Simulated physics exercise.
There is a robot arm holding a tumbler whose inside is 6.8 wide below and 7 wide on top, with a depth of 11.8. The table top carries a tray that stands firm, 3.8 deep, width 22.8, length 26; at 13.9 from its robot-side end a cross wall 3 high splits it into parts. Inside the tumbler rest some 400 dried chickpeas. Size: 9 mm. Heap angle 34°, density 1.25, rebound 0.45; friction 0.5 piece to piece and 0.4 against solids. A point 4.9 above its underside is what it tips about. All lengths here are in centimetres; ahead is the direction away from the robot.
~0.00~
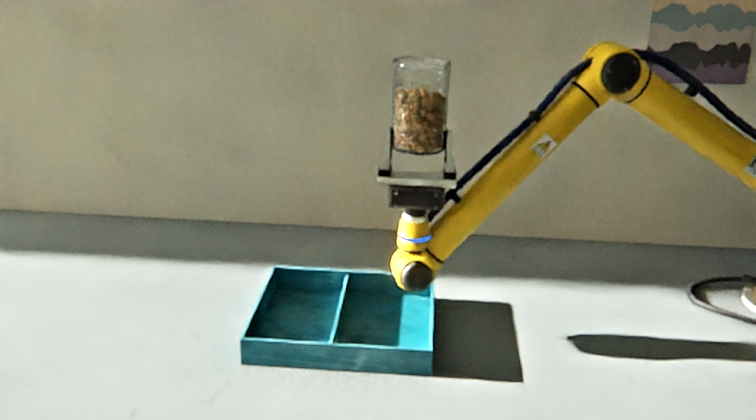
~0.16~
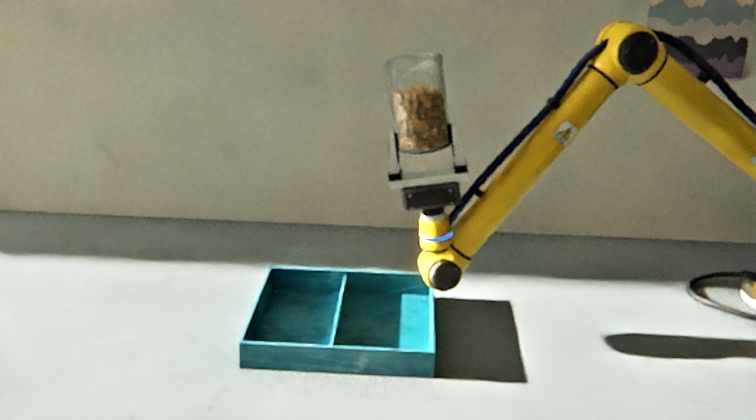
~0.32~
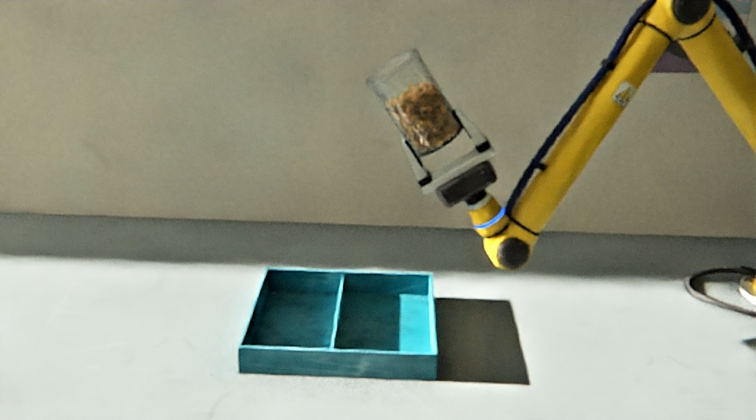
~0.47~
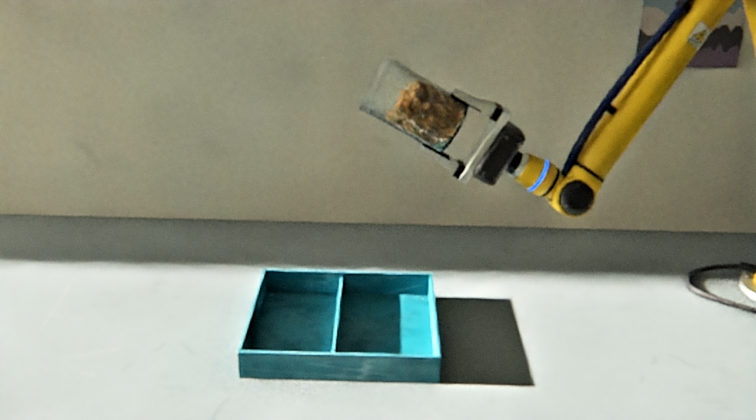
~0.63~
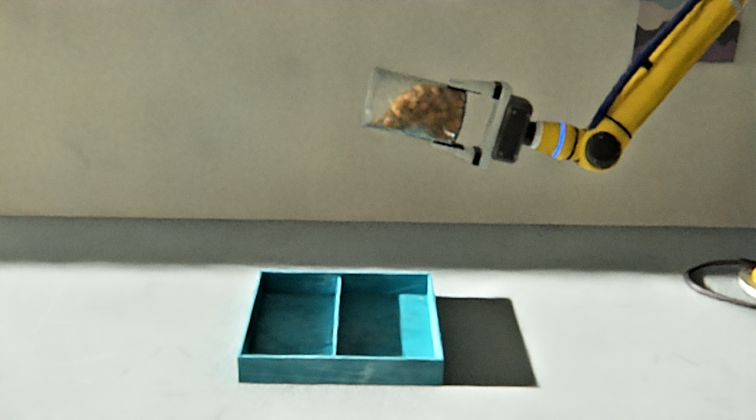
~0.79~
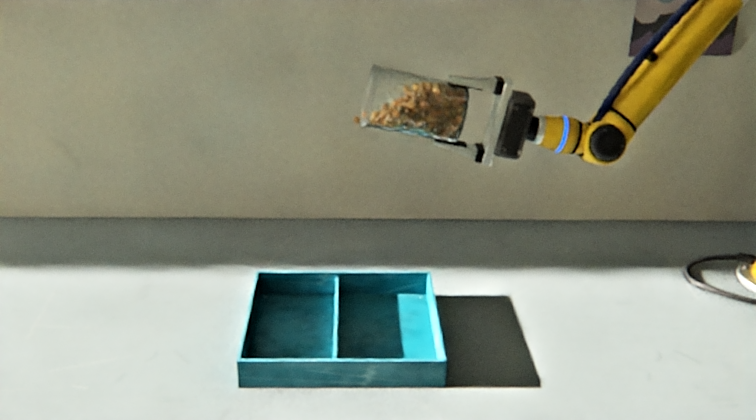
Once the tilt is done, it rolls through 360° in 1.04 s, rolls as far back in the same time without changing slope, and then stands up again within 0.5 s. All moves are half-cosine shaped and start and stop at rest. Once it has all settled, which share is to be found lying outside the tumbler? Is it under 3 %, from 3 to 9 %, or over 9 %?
Over 9 %.
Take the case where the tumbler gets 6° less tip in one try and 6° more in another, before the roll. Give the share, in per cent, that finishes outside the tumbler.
You'd get close to 5 per cent, then close to 40 per cent.
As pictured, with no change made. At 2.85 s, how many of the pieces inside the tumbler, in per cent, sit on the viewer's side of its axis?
My guess would be around 35 per cent.
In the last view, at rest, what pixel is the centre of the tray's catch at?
It's centred about (293, 326).
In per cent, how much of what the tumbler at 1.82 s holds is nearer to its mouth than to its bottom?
Something near 35 in a hundred.
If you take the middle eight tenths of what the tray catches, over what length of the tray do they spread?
10 cm.
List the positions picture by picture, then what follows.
The first picture shows tumbler middle at (420, 106), upright; upper third of the load around (420, 101), from x 395 to 445, top at y 85; 403 in the tumbler.
The second picture shows tumbler middle at (419, 104), tipped 10°; upper third of the load around (420, 100), from x 395 to 445, top at y 85.
The third picture shows tumbler middle at (416, 105), tipped 34°; upper third of the load around (419, 99), from x 390 to 455, top at y 85.
The fourth picture shows tumbler middle at (415, 106), tipped 61°; upper third of the load around (422, 99), from x 390 to 460, top at y 85.
The fifth picture shows tumbler middle at (415, 107), tipped 78°; upper third of the load around (429, 98), from x 375 to 460, top at y 85.
The sixth picture shows tumbler middle at (416, 105), tipped 79°; upper third of the load around (434, 97), from x 355 to 460, top at y 85; 403 in the tumbler.
After 1.82 s, tipped 79°, highest piece 36 above the table; 365 in the tumbler, 27 in the far-side part, 1 in the robot-side part, 10 in flight or on a rim.
After 2.85 s, tipped 79°, highest piece 36 above the table; 324 in the tumbler, 67 in the far-side part, 5 in the robot-side part, 2 on the table or floor, 5 in flight or on a rim.
After 3.57 s, upright, highest piece 38 above the table; 323 in the tumbler, 72 in the far-side part, 6 in the robot-side part, 2 on the table or floor.
After 4.27 s, upright, highest piece 38 above the table; 323 in the tumbler, 72 in the far-side part, 6 in the robot-side part, 2 on the table or floor.
At rest, 323 in the tumbler, 72 in the far-side part, 6 in the robot-side part, 2 on the table or floor. That is 20 % outside the tumbler.
